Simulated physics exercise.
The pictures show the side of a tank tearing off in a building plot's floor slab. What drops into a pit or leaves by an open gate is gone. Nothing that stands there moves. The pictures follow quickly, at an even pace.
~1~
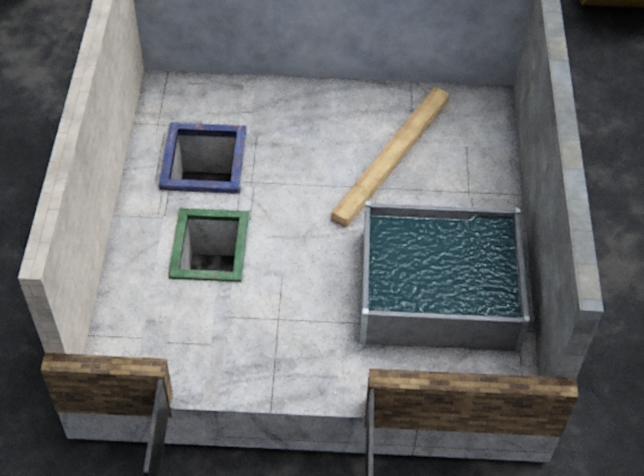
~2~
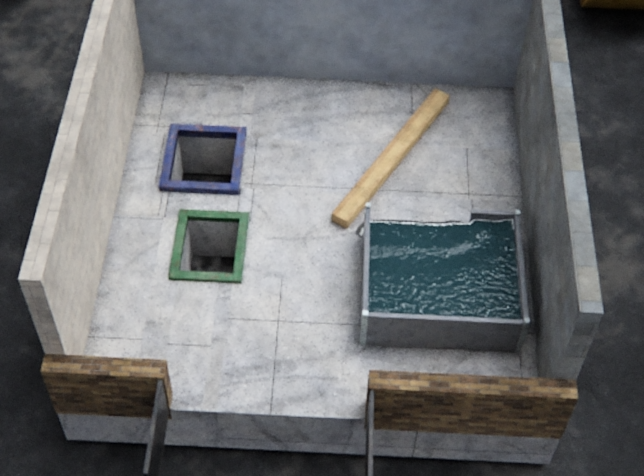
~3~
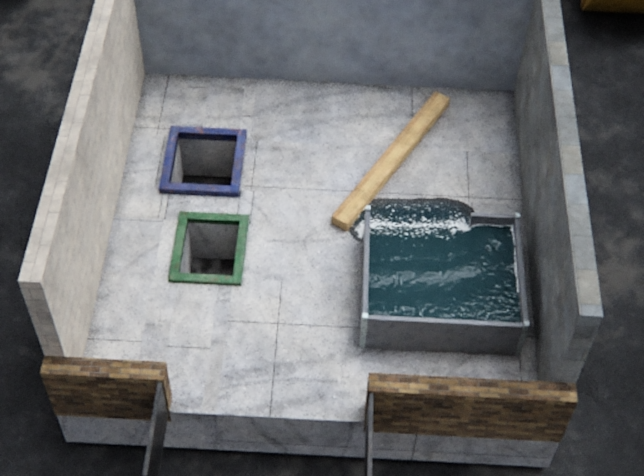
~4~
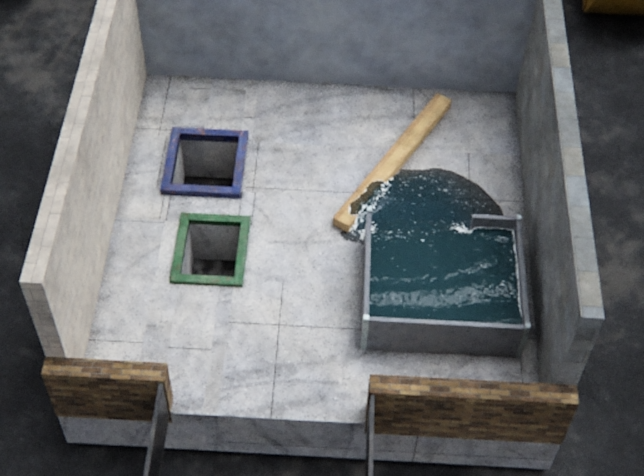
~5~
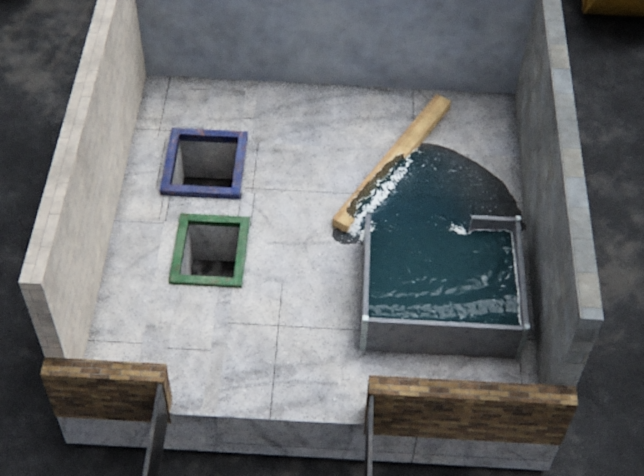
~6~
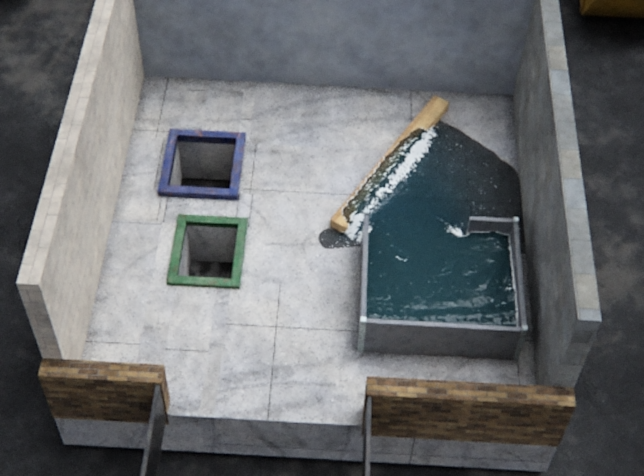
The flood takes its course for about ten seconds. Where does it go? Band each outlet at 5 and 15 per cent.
The gate takes between 5 and 15 %; the green pit takes less than 5 %; the blue pit takes less than 5 %.
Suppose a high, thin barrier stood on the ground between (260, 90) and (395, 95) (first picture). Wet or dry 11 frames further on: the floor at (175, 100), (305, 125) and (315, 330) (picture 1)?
In turn: Dry, awash, clear.
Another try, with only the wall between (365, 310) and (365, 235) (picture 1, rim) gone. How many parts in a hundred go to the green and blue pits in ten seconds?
Parts in a hundred: Green 20, blue 0.
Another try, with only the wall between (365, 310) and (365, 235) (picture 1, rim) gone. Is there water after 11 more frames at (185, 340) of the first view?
Verdict: Flooded.
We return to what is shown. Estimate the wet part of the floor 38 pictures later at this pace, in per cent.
Near 80 in a hundred.
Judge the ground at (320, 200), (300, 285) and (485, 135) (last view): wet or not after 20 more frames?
In that order: Clear, wet, under water.
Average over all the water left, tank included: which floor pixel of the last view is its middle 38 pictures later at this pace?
Around (377, 208).
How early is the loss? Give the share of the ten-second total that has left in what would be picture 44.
I make it 15 per cent.
A moment on, water covers 30 % of the floor; the gate 0 %, the green pit 0 %, the blue pit 0 %.
Next, water covers 40 % of the floor; the gate 0 %, the green pit 0 %, the blue pit 0 %.
Then, water covers 50 % of the floor; the gate 0 %, the green pit 0 %, the blue pit 0 %.
Later, water covers 80 % of the floor; the gate 1 %, the green pit 0 %, the blue pit 0 %.
In the end, water covers 90 % of the floor; the gate 8 %, the green pit 0 %, the blue pit 0 %.
